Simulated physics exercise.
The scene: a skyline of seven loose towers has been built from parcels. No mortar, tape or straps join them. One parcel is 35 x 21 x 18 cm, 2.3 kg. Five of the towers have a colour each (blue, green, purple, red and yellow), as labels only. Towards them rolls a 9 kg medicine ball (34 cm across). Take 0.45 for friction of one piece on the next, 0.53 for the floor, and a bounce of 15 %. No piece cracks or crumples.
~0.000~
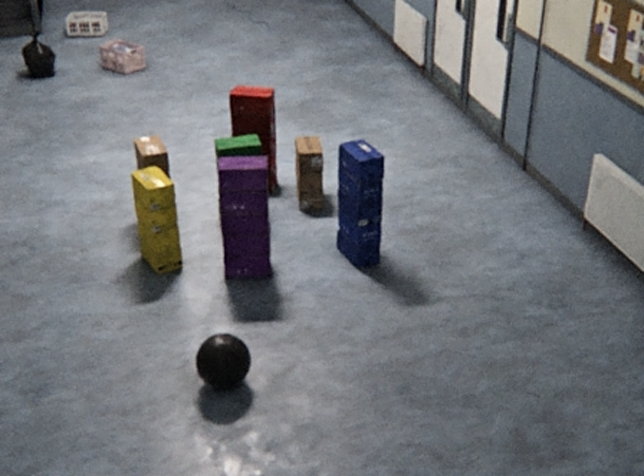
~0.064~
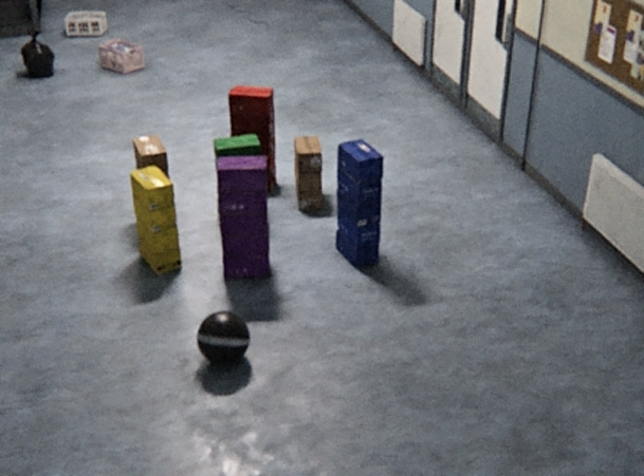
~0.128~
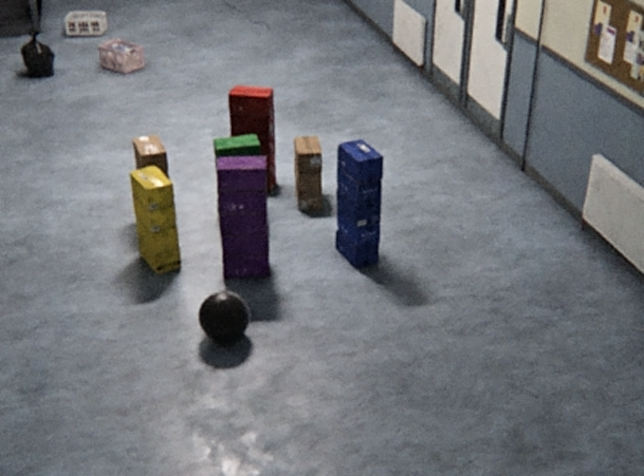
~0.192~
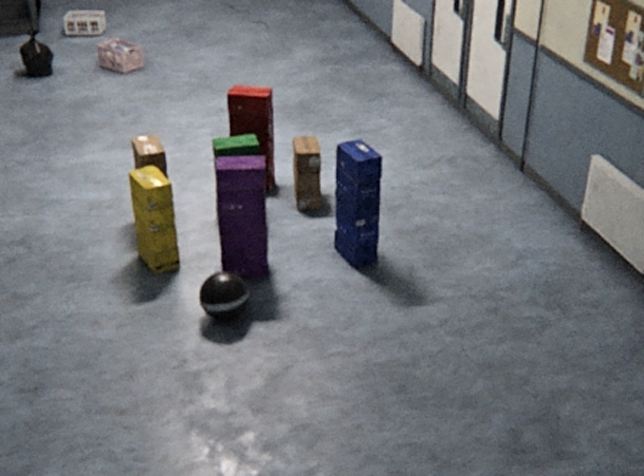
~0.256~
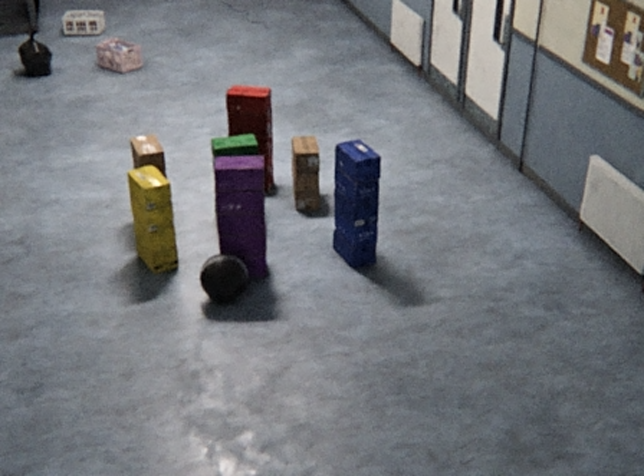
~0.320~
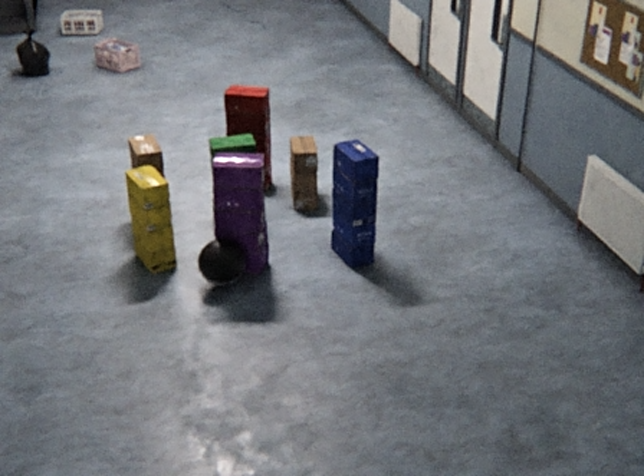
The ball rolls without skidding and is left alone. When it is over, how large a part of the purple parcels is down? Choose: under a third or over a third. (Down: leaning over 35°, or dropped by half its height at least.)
Ending down: Over a third.
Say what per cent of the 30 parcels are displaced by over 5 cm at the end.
Shifted: 15 per cent.
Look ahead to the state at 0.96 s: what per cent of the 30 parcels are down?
At that moment 10 per cent.
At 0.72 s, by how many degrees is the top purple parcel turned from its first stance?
About 30°.
After 0.40 s, ball still moving; none of the 5 purple parcels down (0 of 30 in all colours); top purple parcel leaning 10°.
After 0.72 s, ball still moving; none of the 5 purple parcels down (0 of 30 in all colours); top purple parcel leaning 32°, 7 cm lower.
After 0.96 s, ball still moving; 3 of the 5 purple parcels down (3 of 30 in all colours); top purple parcel on its side; top green parcel shifted 27 mm.
At rest (2.2 s), ball rolling away; 3 of the 5 purple parcels down (3 of 30 in all colours); top purple parcel on its side; top green parcel shifted 27 mm. That is 60 per cent. As the last picture would show them, middles, top purple parcel near (273, 280), top green parcel near (235, 150).
